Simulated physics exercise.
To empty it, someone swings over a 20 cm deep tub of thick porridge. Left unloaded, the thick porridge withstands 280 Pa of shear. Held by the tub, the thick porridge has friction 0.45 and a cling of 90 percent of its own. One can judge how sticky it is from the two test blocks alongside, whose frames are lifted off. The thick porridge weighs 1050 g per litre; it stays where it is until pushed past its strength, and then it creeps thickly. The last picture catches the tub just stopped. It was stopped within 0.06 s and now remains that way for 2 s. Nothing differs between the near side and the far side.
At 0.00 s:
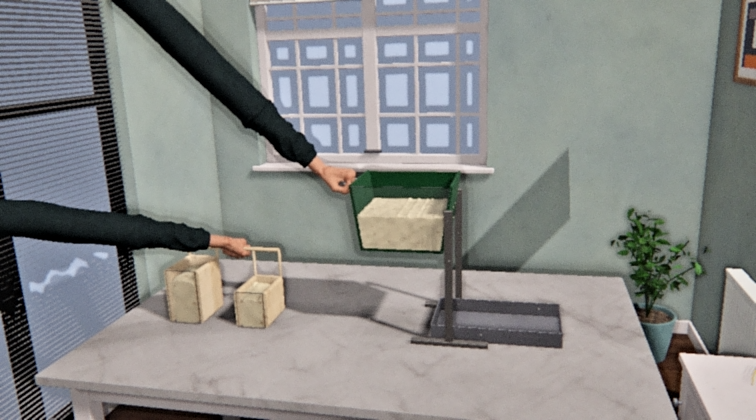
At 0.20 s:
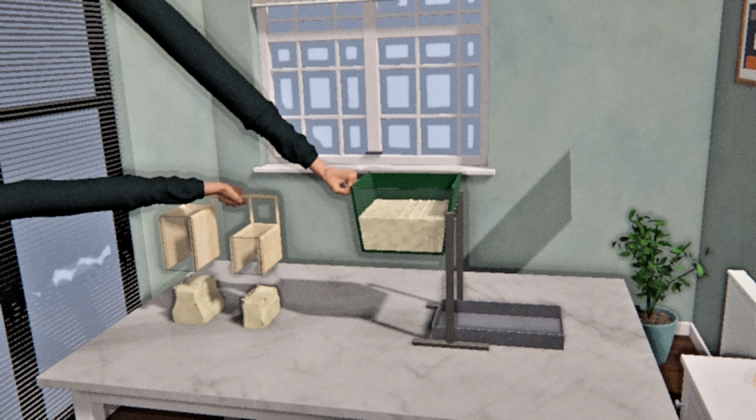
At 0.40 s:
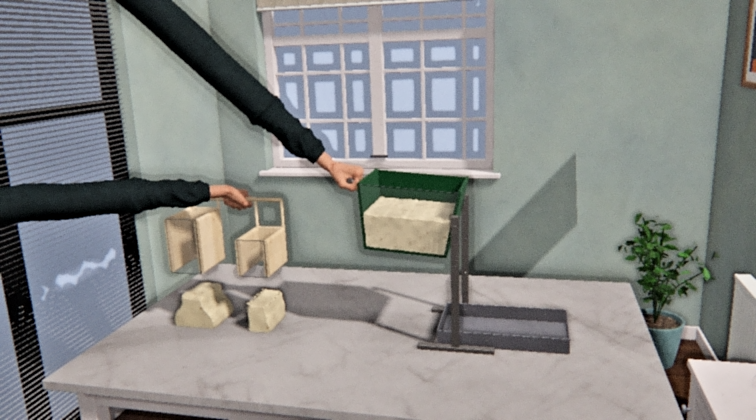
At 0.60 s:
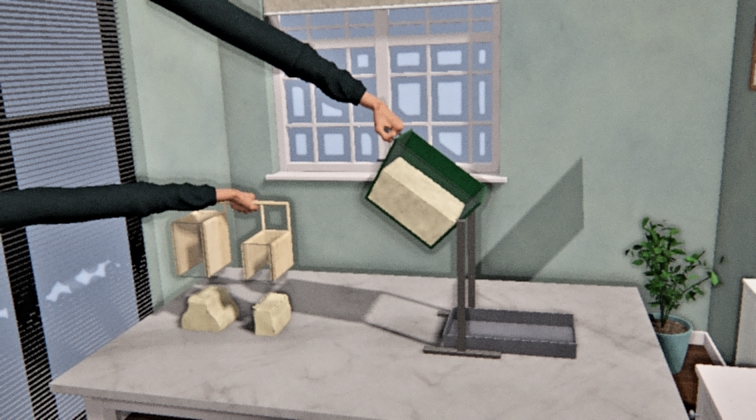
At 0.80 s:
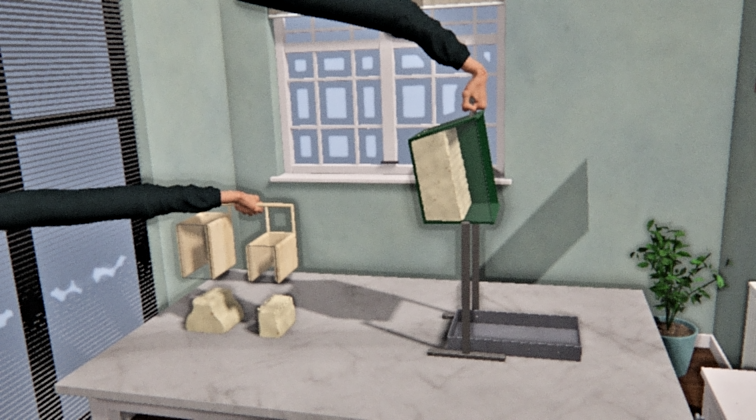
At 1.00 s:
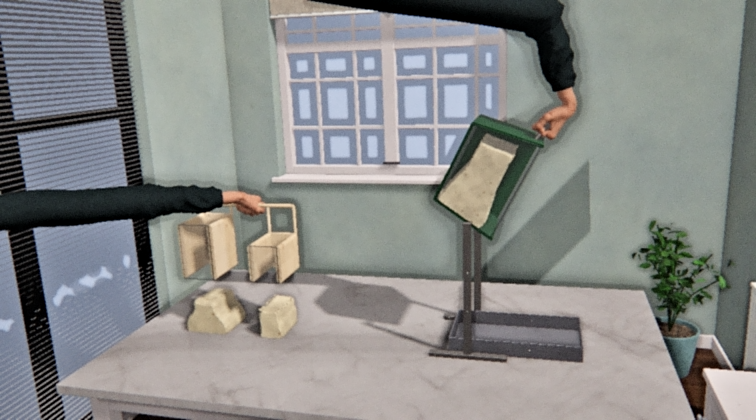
Two wooden casings rise in one hand's grip, leaving two pale blocks on the marble table, the left one sagging more. Another hand then swings the green tub of thick porridge clockwise on its stand, up and over to the right, until it is steeply tipped with the pale mass still inside.
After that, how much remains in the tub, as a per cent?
0 %.
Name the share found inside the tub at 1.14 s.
35 %, roughly.
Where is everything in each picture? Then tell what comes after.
Handle-side rim at (352, 186), tilt 0 degrees; highest point of the thick porridge at (407, 217); test blocks 16 cm, 10 cm high (left to right), in the first picture.
Handle-side rim at (353, 187), tilt 0 degrees; highest point of the thick porridge at (409, 218); test blocks 13 cm, 10.0 cm high (left to right), in the second picture.
Handle-side rim at (360, 184), tilt 4 degrees; highest point of the thick porridge at (366, 214); test blocks 11 cm, 9.9 cm high (left to right), in the third picture.
Handle-side rim at (398, 141), tilt 38 degrees; highest point of the thick porridge at (384, 171); test blocks 11 cm, 9.8 cm high (left to right), in the fourth picture.
Handle-side rim at (476, 120), tilt 81 degrees; highest point of the thick porridge at (442, 134); test blocks 11 cm, 9.8 cm high (left to right), in the fifth picture.
Handle-side rim at (542, 148), tilt 117 degrees; highest point of the thick porridge at (480, 145); test blocks 11 cm, 9.8 cm high (left to right), in the sixth picture.
By 1.14 s, the tub is at 117 degrees and holds 37 %.
By 1.31 s, the tub is at 117 degrees and holds 0 %.
By 1.48 s, the tub is at 117 degrees and holds 0 %.
By 1.65 s, the tub is at 117 degrees and holds 0 %.
By 3.00 s, at the end, the tub is at 117 degrees and holds 0 %.
